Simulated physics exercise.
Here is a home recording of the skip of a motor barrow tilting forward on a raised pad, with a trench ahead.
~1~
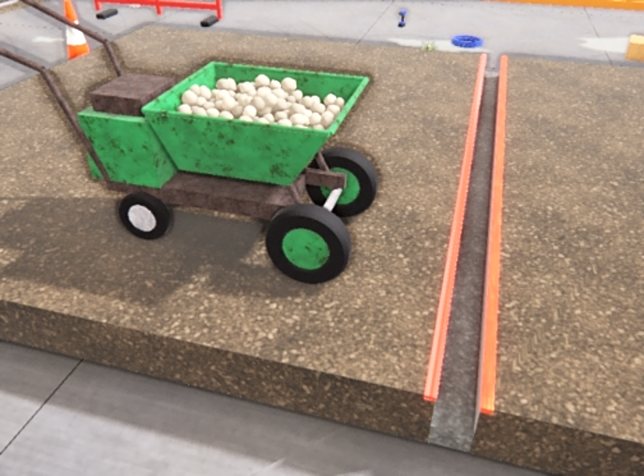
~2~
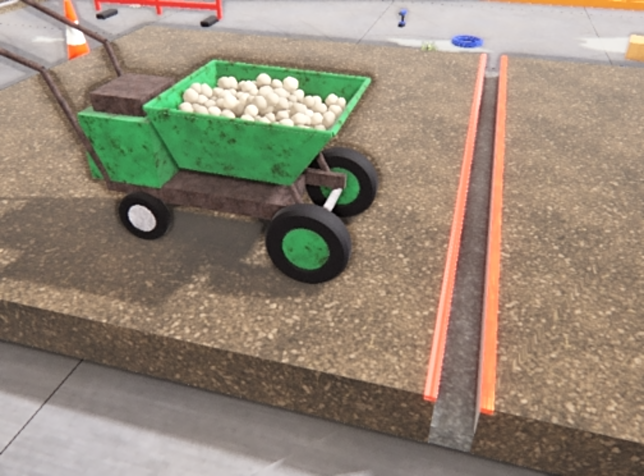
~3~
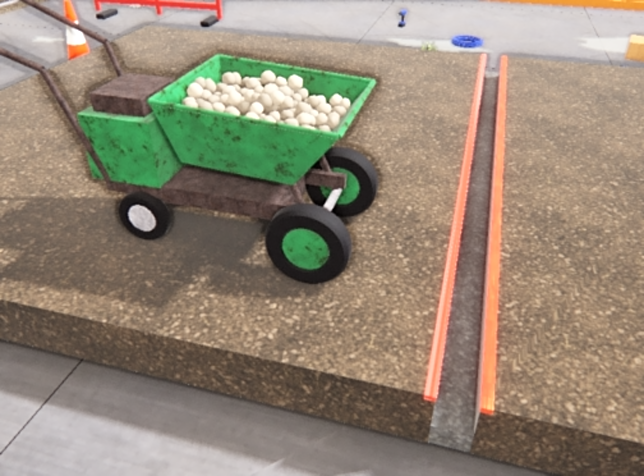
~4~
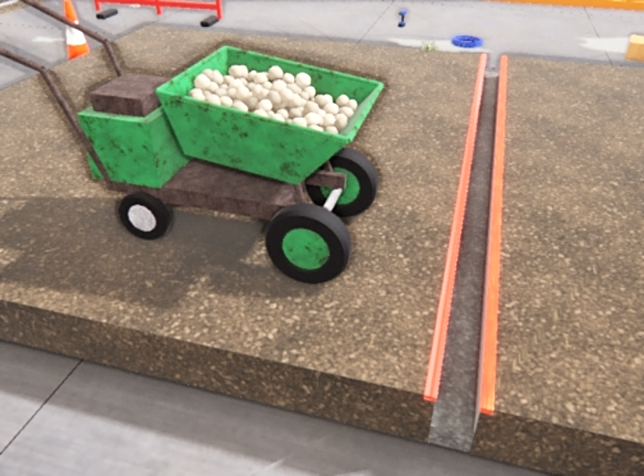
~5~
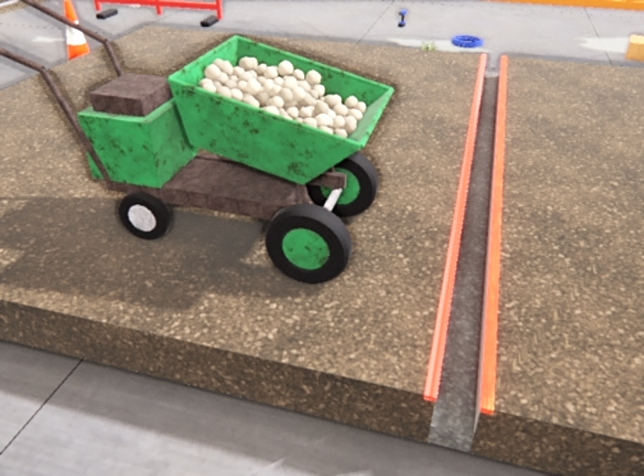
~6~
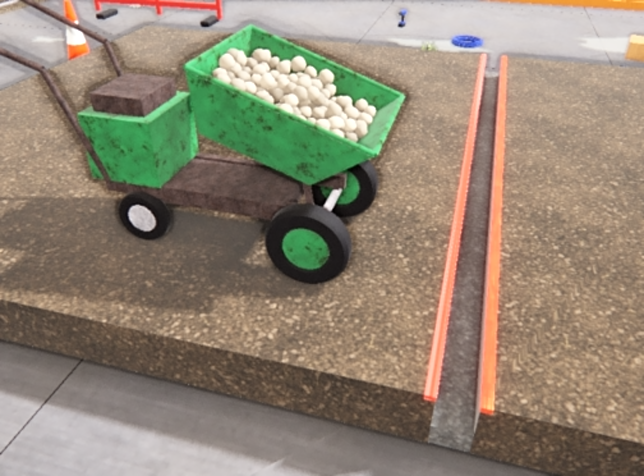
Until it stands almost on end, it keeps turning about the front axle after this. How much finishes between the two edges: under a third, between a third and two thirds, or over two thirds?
I predict a trench share from a third through two thirds.
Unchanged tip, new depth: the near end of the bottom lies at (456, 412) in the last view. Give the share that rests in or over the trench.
40 per cent, roughly.
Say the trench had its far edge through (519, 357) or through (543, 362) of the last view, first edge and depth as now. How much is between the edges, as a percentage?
In order: 80 per cent, then 90 per cent.
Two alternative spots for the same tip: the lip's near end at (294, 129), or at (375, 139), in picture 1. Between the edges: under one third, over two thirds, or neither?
Place one, one to two thirds; place two, under a third.
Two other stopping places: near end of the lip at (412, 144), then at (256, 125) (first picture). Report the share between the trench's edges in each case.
The share would be near 0 percent, and then near 30 percent.
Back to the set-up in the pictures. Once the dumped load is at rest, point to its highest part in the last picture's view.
I'd put the summit somewhere around pixel (479, 251).
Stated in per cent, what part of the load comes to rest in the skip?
Around 0 in a hundred.
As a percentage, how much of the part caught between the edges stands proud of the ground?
About 35 in a hundred.
Shortly afterwards, skip tipped steeply; the whole lot in the skip.
Next, skip tipped right over; near two thirds in the skip; only a few short of the trench; a little in or heaped over the trench; a little beyond it; a little falling.
Some moments later, skip tipped right over; a little in the skip; a little short of the trench; near half in or heaped over the trench; near a third beyond it.
In the end, skip tipped right over; only a few in the skip; a little short of the trench; near half in or heaped over the trench; near a third beyond it.
